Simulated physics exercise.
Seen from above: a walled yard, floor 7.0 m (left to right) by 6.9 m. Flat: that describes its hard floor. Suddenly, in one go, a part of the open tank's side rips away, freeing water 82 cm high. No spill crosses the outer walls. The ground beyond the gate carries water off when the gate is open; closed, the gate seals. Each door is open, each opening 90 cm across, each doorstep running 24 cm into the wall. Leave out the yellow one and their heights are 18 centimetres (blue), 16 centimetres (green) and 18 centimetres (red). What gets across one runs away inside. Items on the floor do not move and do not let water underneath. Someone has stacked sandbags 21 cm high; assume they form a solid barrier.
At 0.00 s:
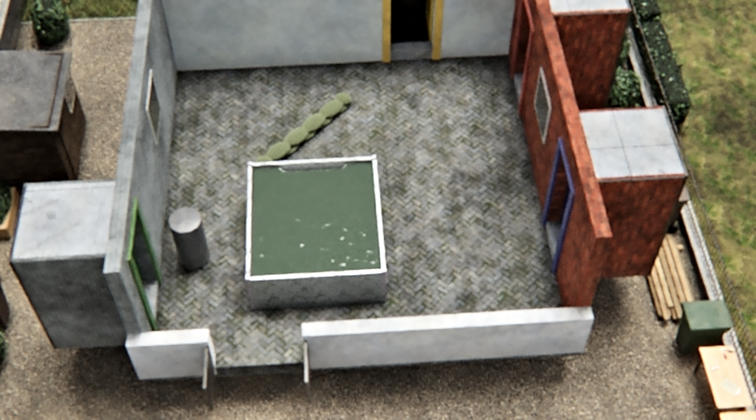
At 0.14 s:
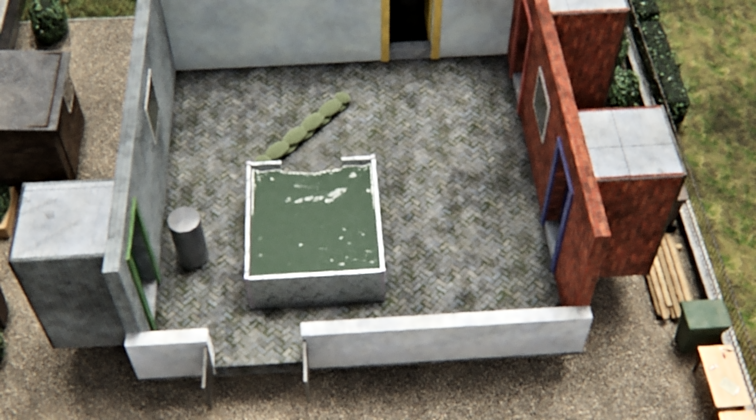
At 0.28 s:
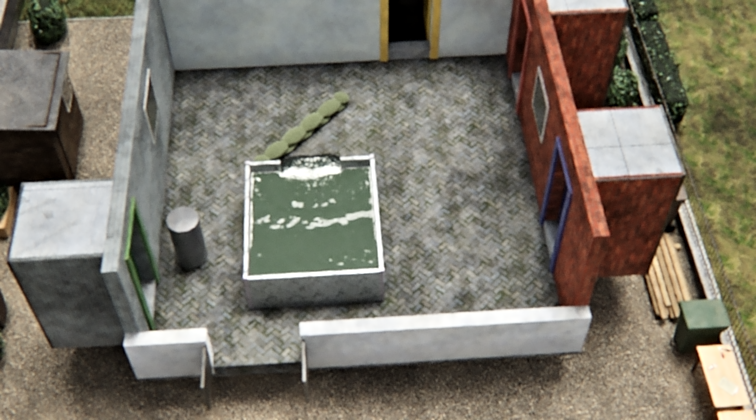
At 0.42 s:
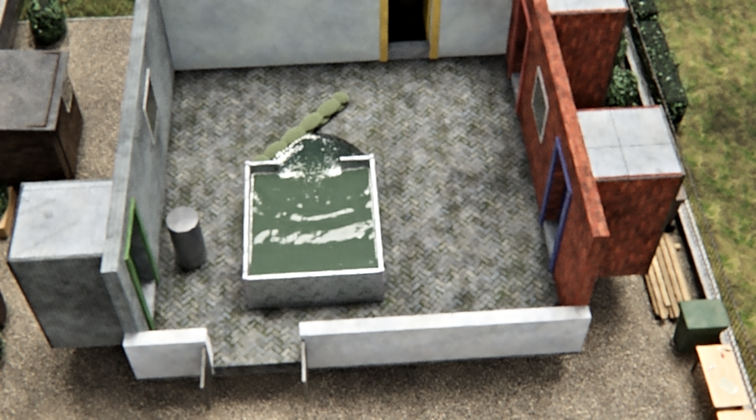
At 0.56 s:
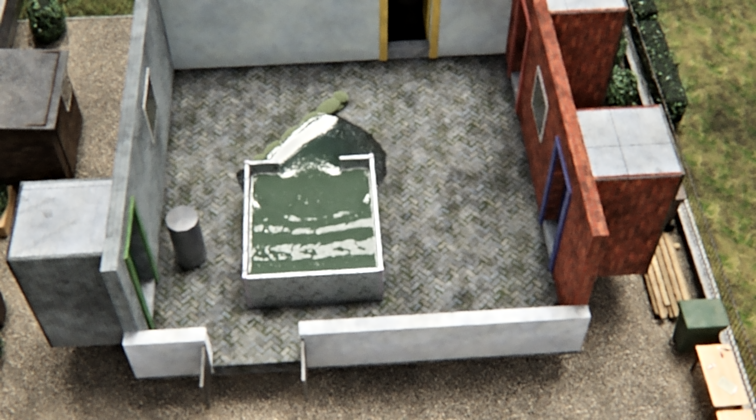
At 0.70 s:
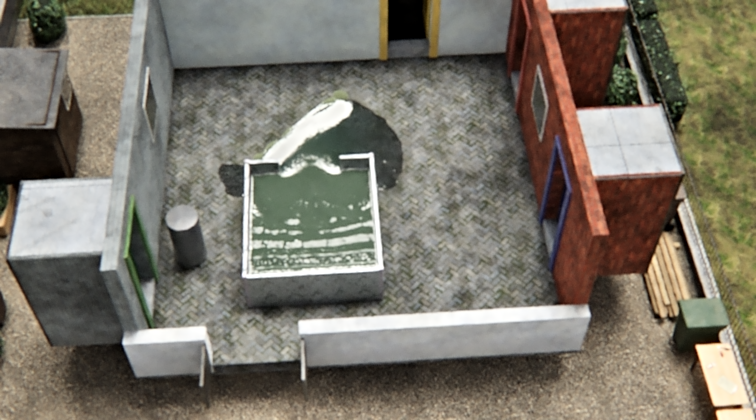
A walled yard with a grey patterned floor is seen from high above, its left wall grey and its right wall red. A white-rimmed tank of dark green water sits near the middle, with a grey cylinder to its left, green sandbags behind and a yellow-framed doorway beyond. The tank's far side opens and water pours out, spreading over the sandbags and floor, while the camera stays still.
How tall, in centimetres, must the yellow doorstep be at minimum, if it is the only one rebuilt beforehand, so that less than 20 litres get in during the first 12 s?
It needs to be at least 24 cm tall.
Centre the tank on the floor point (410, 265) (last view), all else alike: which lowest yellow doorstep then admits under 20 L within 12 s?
In this case, 29 cm or so.
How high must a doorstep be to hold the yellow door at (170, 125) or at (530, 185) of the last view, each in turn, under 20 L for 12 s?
In turn: Roughly 7.0 cm, roughly 5.5 cm.
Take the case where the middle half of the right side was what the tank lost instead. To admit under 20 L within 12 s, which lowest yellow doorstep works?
Then it needs around 11.0 cm.
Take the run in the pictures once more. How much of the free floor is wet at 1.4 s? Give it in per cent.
30 %.
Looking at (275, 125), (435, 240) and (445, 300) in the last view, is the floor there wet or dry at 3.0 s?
In order: Soaked, untouched, untouched.
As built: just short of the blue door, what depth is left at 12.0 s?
The depth there is around 10.5 cm.
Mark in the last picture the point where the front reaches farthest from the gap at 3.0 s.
(499, 54).
After 1.4 s water covers 30 % of the floor, deepest (51 cm) near (288, 154); 20 cm at the yellow door, 0 litres in over its 27 cm doorstep.
After 3.0 s water covers 50 % of the floor, deepest (46 cm) near (501, 66); 27 cm at the yellow door, 5 litres in over its 27 cm doorstep.
After 12.0 s water covers 95 % of the floor, deepest (14 cm) near (547, 287); 11 cm at the yellow door, 8 litres in over its 27 cm doorstep.
At the yellow door as built, the water arrived by 1.3 s and peaked near 31 cm at 2.4 s.
Run again over the same 12 s with other heights there, 51 litres in over 20.5 cm, 5 litres over 28 cm. The limit of 20 litres is kept from about 24 cm up.
